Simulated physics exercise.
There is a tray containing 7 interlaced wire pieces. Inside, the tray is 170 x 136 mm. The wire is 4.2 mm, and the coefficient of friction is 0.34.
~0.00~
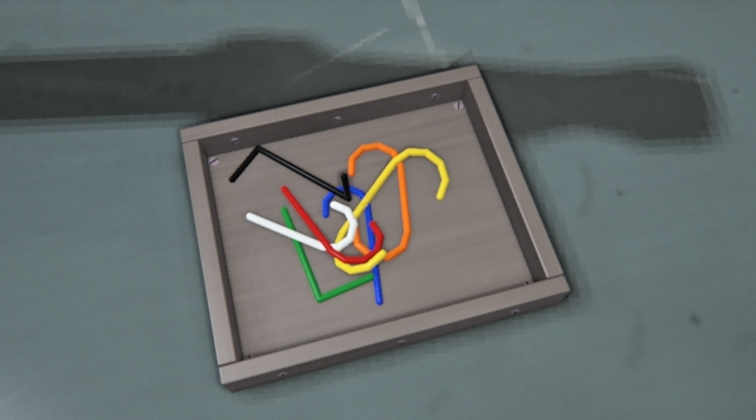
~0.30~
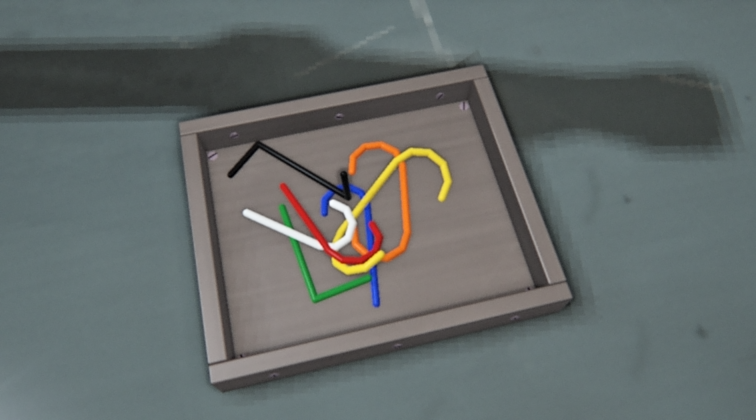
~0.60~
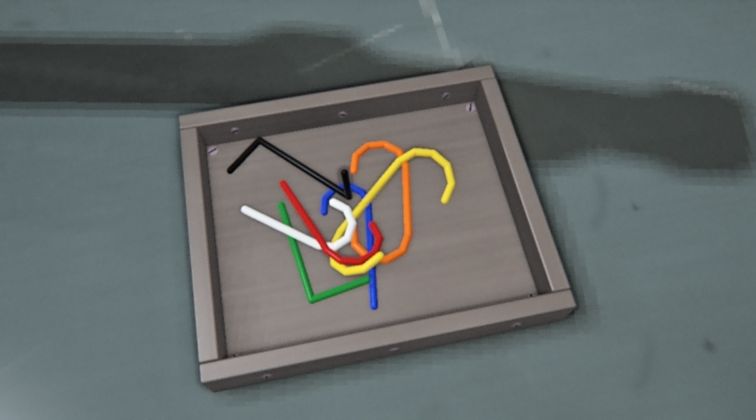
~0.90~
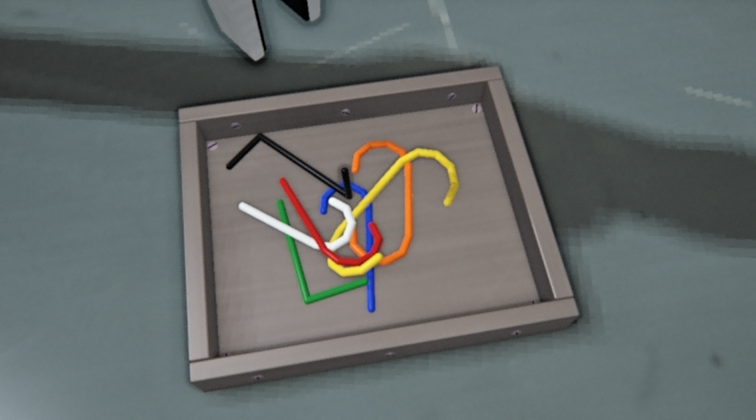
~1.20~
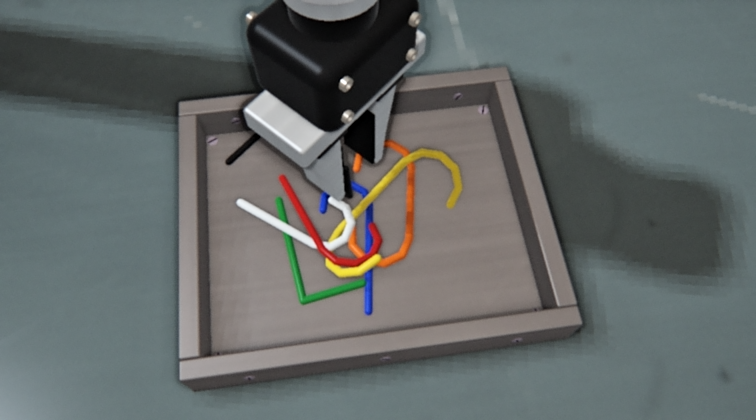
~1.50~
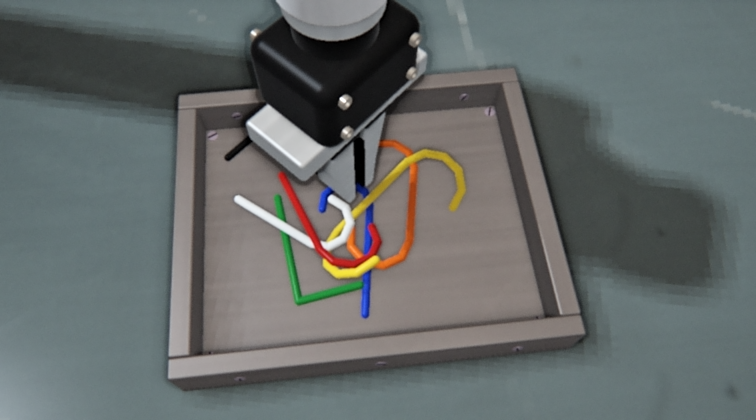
In a shallow tray on a grey-green surface, seven bent, coloured wires lay tangled and almost still until a robot gripper came down from the top and closed on the black one.
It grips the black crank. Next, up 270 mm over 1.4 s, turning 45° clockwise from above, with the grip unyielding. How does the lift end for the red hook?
It gets no lift.
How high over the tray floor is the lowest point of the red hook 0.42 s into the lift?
0 mm.
After 1.92 s, lowest point more than 20 mm over the tray floor, black crank 58 mm.
After 2.27 s, lowest point more than 20 mm over the tray floor, black crank 158 mm.
After 2.90 s, lowest point more than 20 mm over the tray floor, black crank 272 mm.
End, hanging black crank 272 mm; the other 6 are down.
